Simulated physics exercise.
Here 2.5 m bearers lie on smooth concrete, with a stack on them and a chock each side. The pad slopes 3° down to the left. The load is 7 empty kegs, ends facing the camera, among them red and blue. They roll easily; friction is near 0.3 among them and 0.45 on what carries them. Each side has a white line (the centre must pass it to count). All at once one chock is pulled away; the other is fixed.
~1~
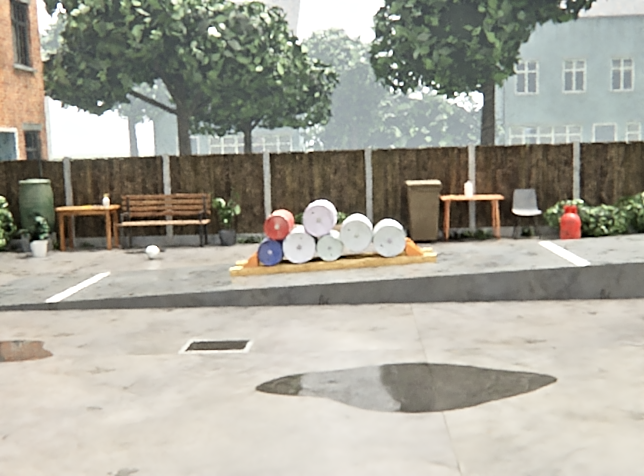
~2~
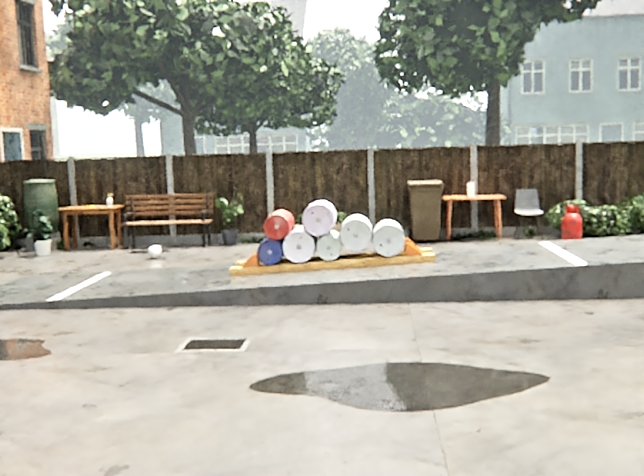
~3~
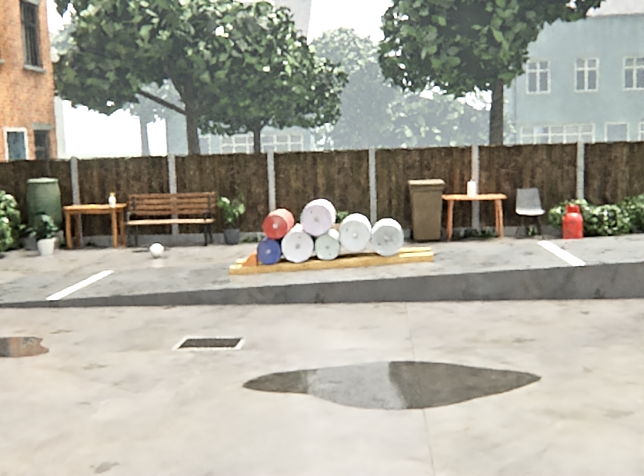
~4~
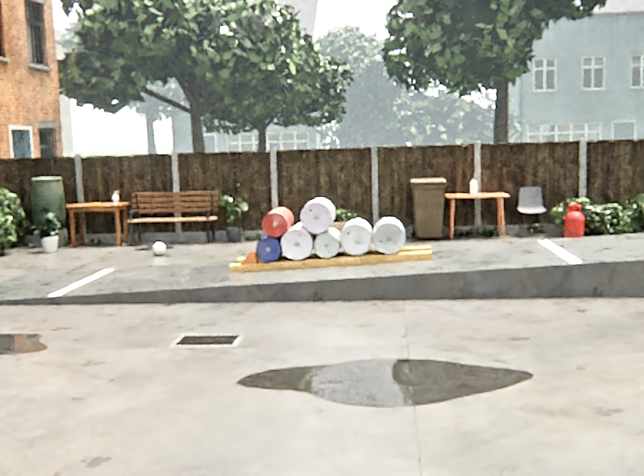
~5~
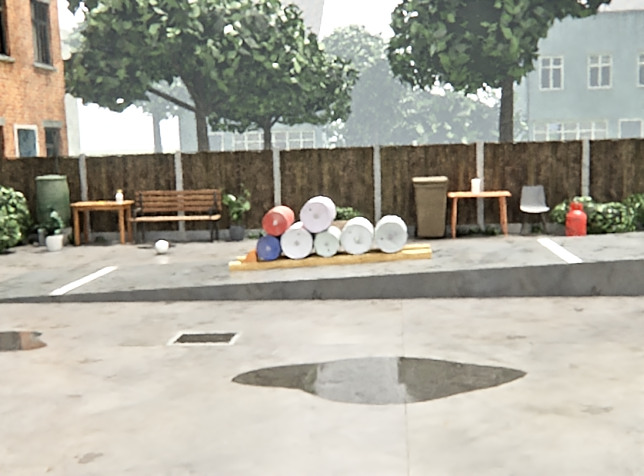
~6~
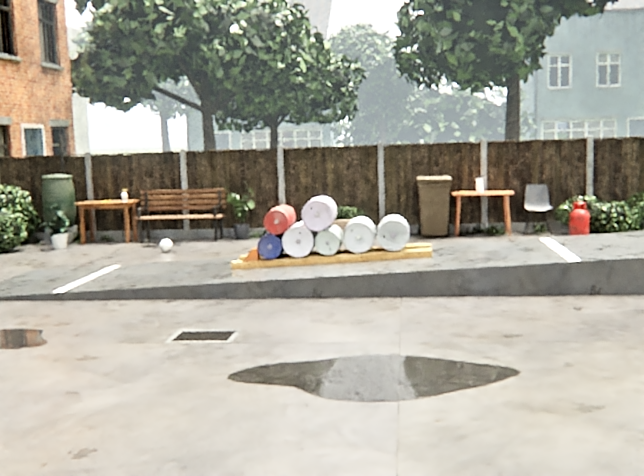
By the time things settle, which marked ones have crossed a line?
The red one keeps its middle inside the lines; the blue one does not cross a line.
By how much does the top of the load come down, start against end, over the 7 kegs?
Some 0 cm lower.
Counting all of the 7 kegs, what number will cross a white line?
In all, 0.
Another 0.4 s on from the last picture, red is up on others, 60 cm from the bearers' left end; blue is on the bearers, 50 cm from the bearers' left end; 0 over a line so far.
In the end (1.2 s after the last picture), red is up on others, 60 cm from the bearers' left end; blue is on the bearers, 50 cm from the bearers' left end; 0 over a line so far.
